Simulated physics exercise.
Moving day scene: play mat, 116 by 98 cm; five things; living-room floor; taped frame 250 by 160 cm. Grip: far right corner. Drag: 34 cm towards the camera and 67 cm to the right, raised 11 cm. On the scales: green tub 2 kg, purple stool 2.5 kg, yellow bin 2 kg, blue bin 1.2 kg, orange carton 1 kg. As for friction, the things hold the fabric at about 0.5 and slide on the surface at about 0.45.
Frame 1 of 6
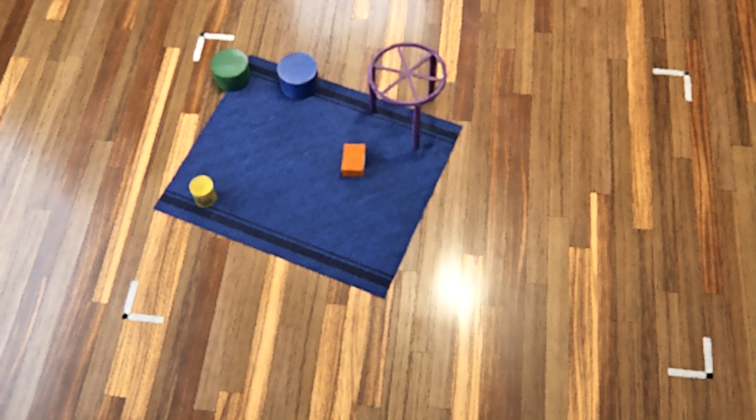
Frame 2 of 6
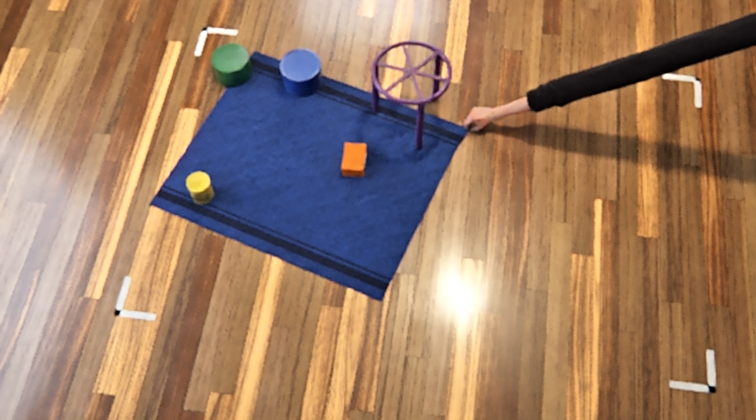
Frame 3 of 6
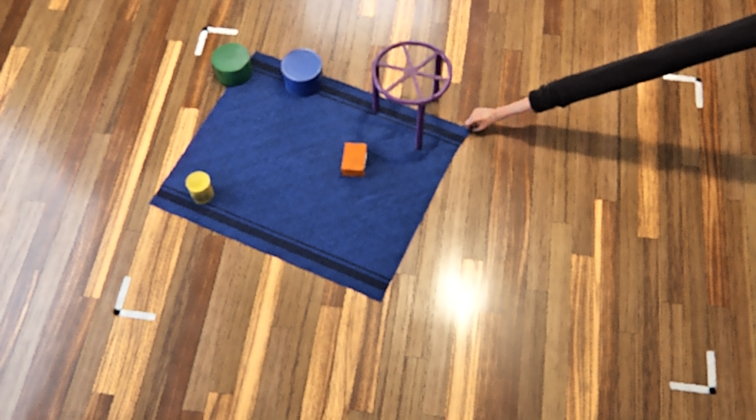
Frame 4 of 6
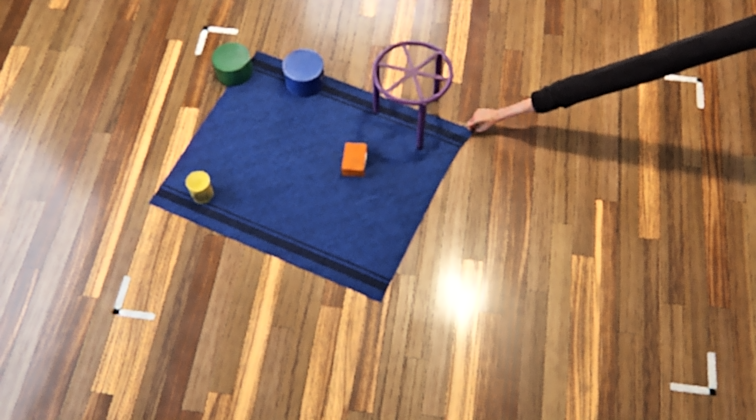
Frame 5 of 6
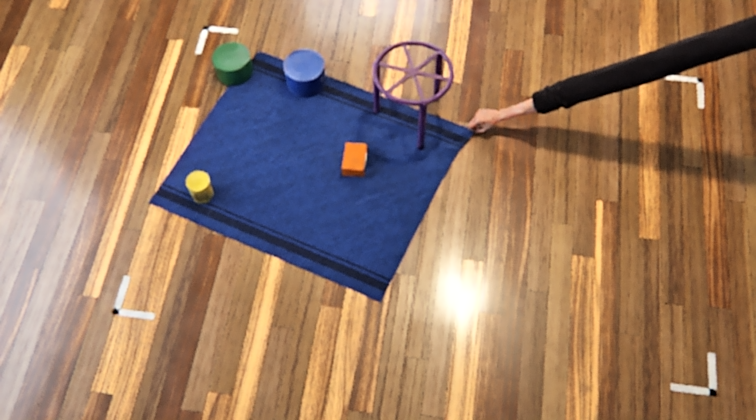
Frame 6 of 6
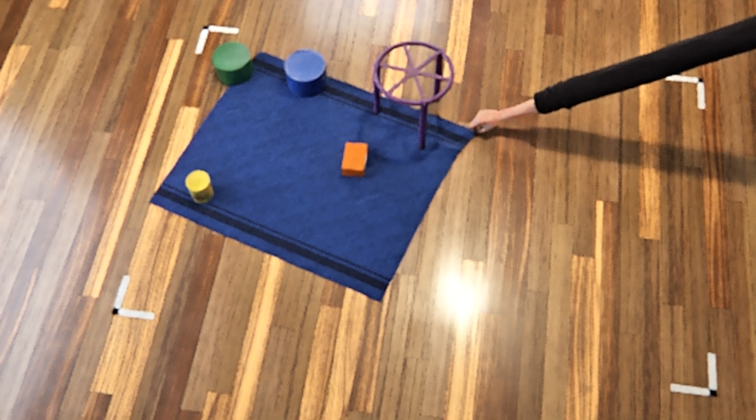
The clip opens on a blue play mat on a wooden floor, holding green and blue tubs, a purple stool, an orange box and a small yellow container. A dark-sleeved arm then appears from the right, grips the mat's far right corner, and pulls it very slightly rightward while the objects barely shift.
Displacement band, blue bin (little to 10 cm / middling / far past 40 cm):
Far.
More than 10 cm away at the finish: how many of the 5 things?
The count is 4.
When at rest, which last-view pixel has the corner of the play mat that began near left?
Around pixel (275, 183).
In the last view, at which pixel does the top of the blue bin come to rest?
At about (459, 103).
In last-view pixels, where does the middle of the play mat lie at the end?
About (440, 192).
Next, middle of the play mat at (340, 168); blue bin 23 cm off its start, orange carton 15 cm off its start, yellow bin 11 cm off its start.
Then, middle of the play mat at (376, 176); blue bin 45 cm off its start, orange carton 35 cm off its start, purple stool lifted 18 cm.
After that, middle of the play mat at (412, 185); blue bin 65 cm off its start at (432, 96), purple stool lifted 5 cm, orange carton 54 cm off its start at (464, 198).
Later, middle of the play mat at (440, 192); blue bin 78 cm off its start, purple stool 97 cm off its start, orange carton 67 cm off its start.
At the end, middle of the play mat at (440, 192); blue bin 78 cm off its start at (459, 103), purple stool 97 cm off its start at (566, 240), orange carton 67 cm off its start at (492, 207), yellow bin 59 cm off its start at (331, 177).
